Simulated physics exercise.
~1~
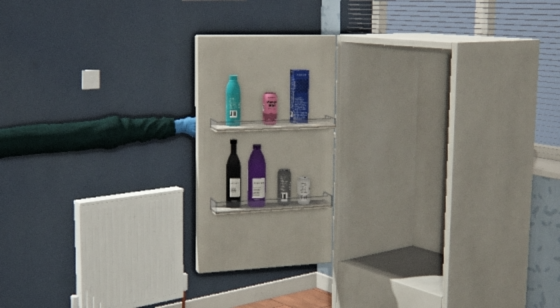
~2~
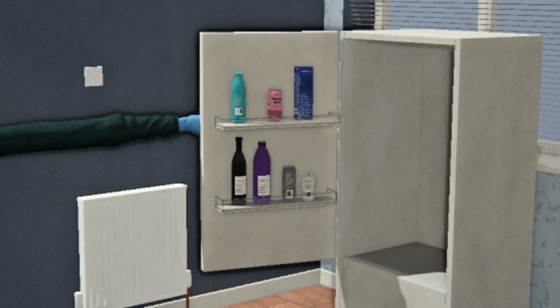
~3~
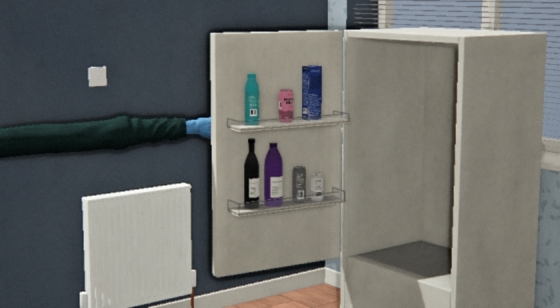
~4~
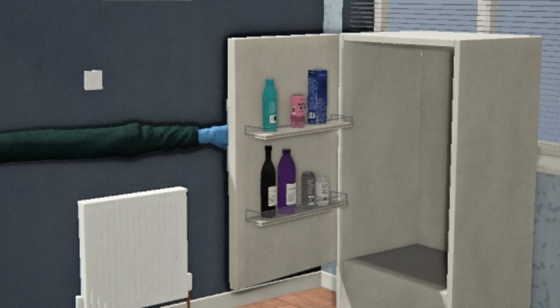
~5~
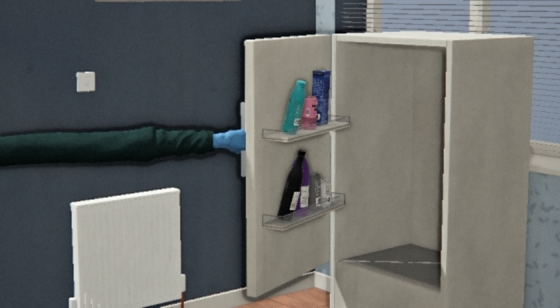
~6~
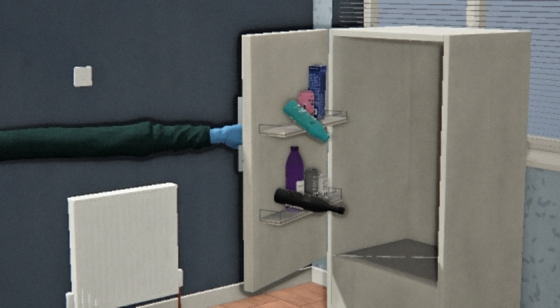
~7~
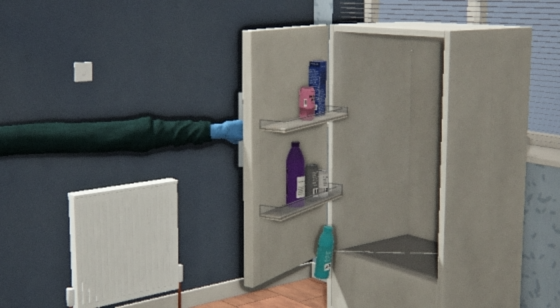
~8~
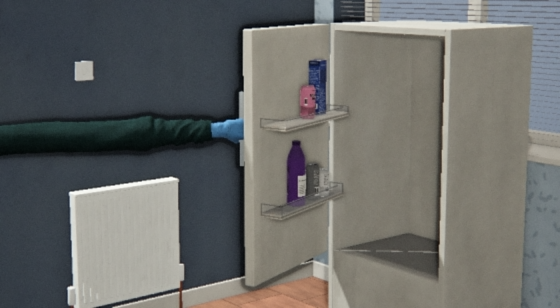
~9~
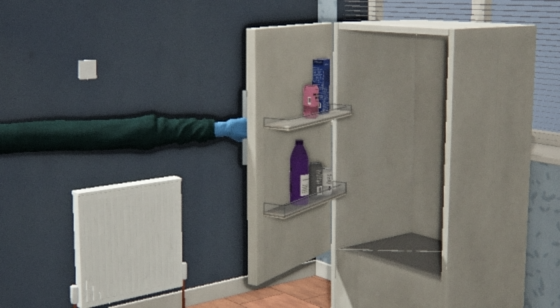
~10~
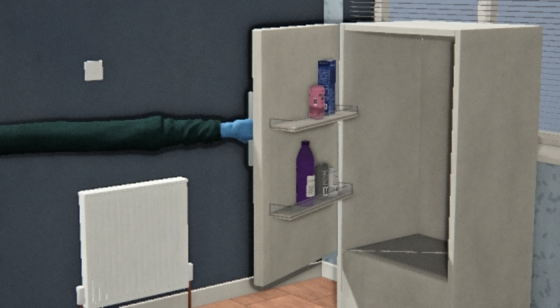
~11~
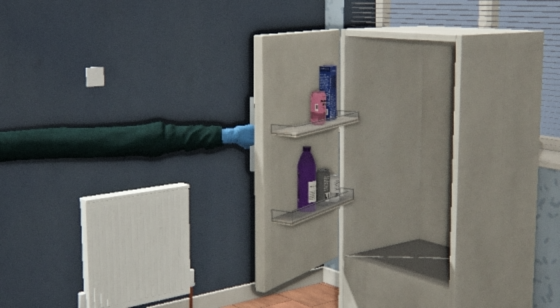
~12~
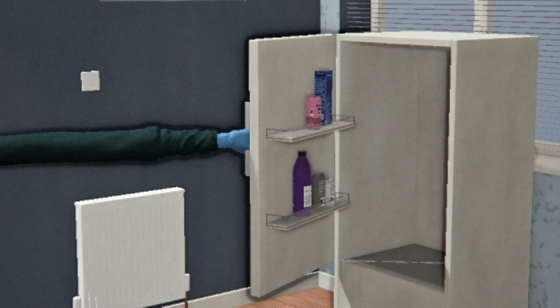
A gloved hand swings a cooler door partly closed, and turquoise and black bottles fall out.
